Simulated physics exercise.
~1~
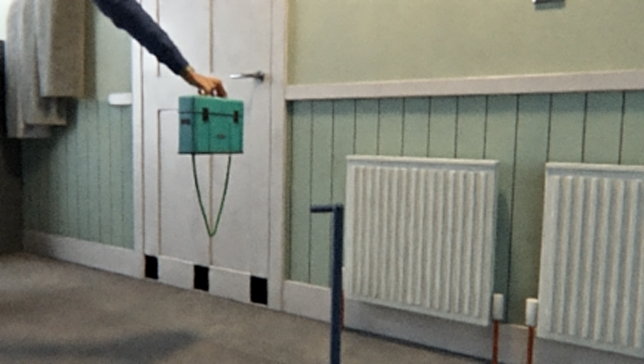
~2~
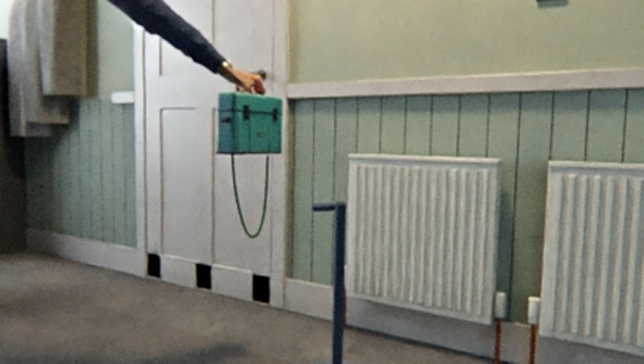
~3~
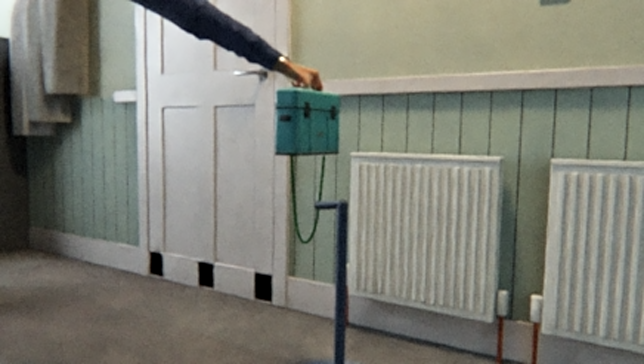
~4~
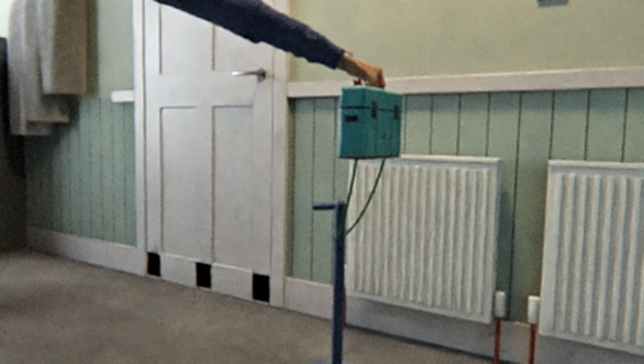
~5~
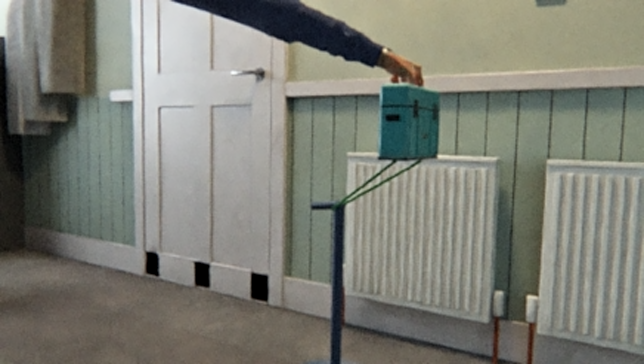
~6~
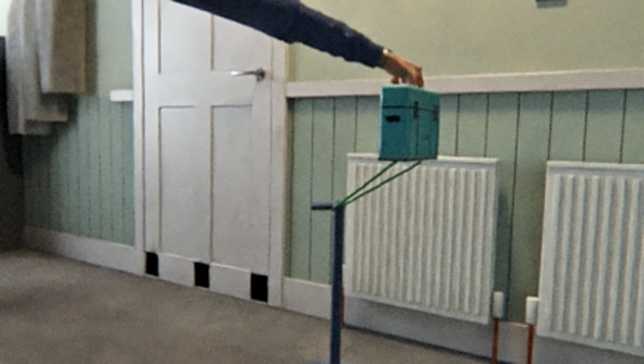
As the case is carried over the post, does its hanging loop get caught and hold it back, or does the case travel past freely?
The loop gets caught on the post and pulls tight, so the turquoise case is held back just past it.
In a room with pale green panelling, seen from a slightly swaying view facing the wall, a white door stands left of two white radiators. An arm in a dark sleeve reaches in from the upper left, holding a turquoise case upright by its top, with a thin green loop hanging beneath. The hand carries the case rightward, towards a short dark blue post with a small bar at its top. The case passes above the post, but the trailing loop catches on it. The loop pulls tight and slanting, and the hand and case stop just beyond the post.
